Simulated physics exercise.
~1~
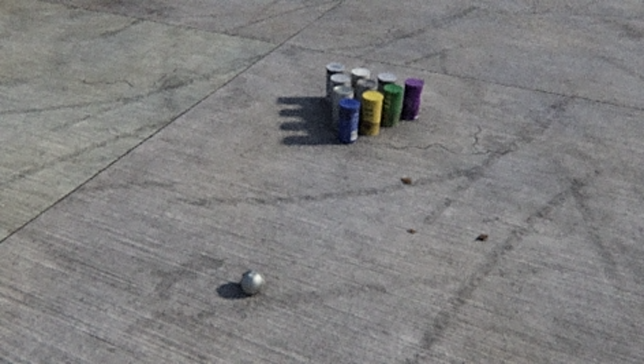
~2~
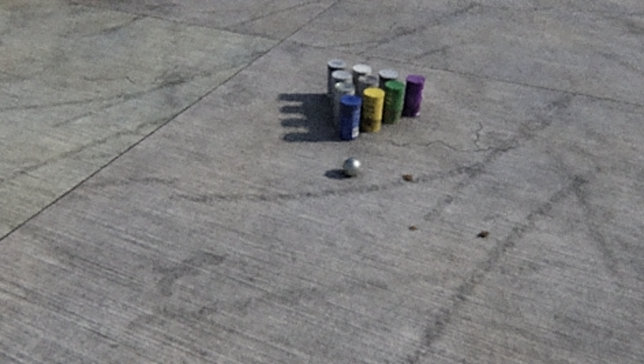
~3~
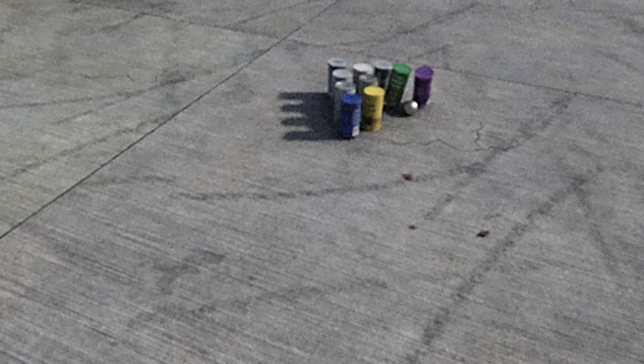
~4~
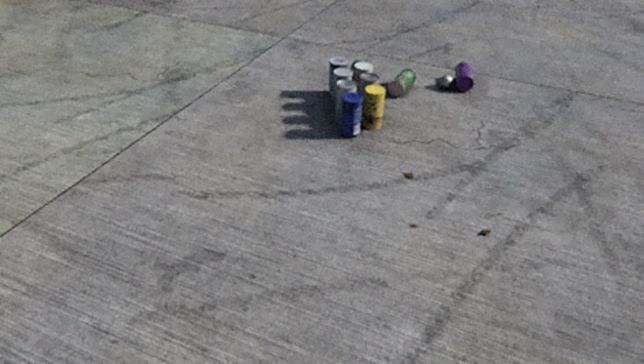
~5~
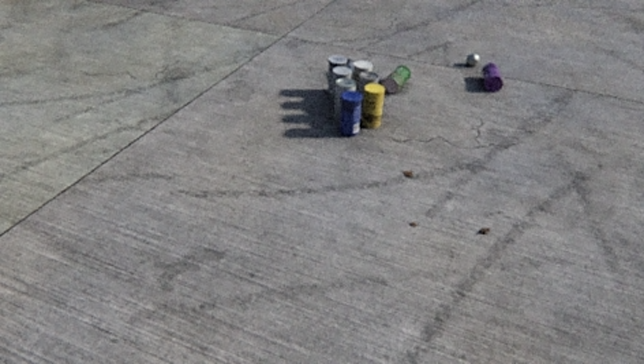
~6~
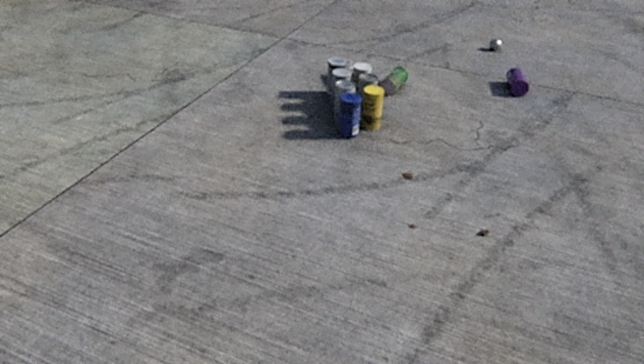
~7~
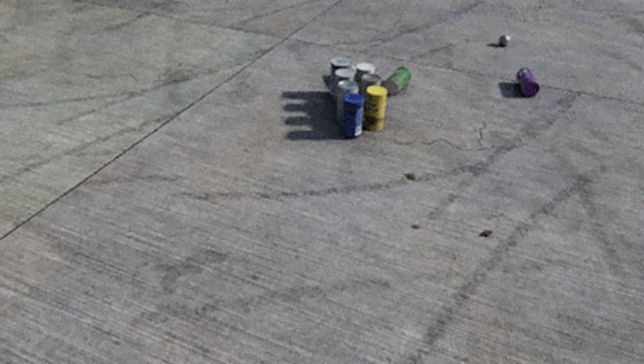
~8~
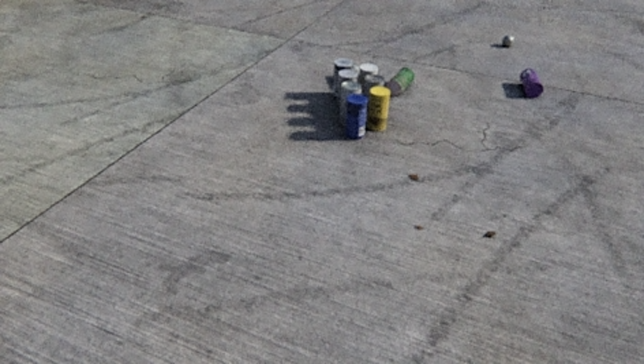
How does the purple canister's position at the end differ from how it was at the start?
At the start the purple canister stands upright at the right edge of the group. By the end it is lying on its side, well off to the right of the others.
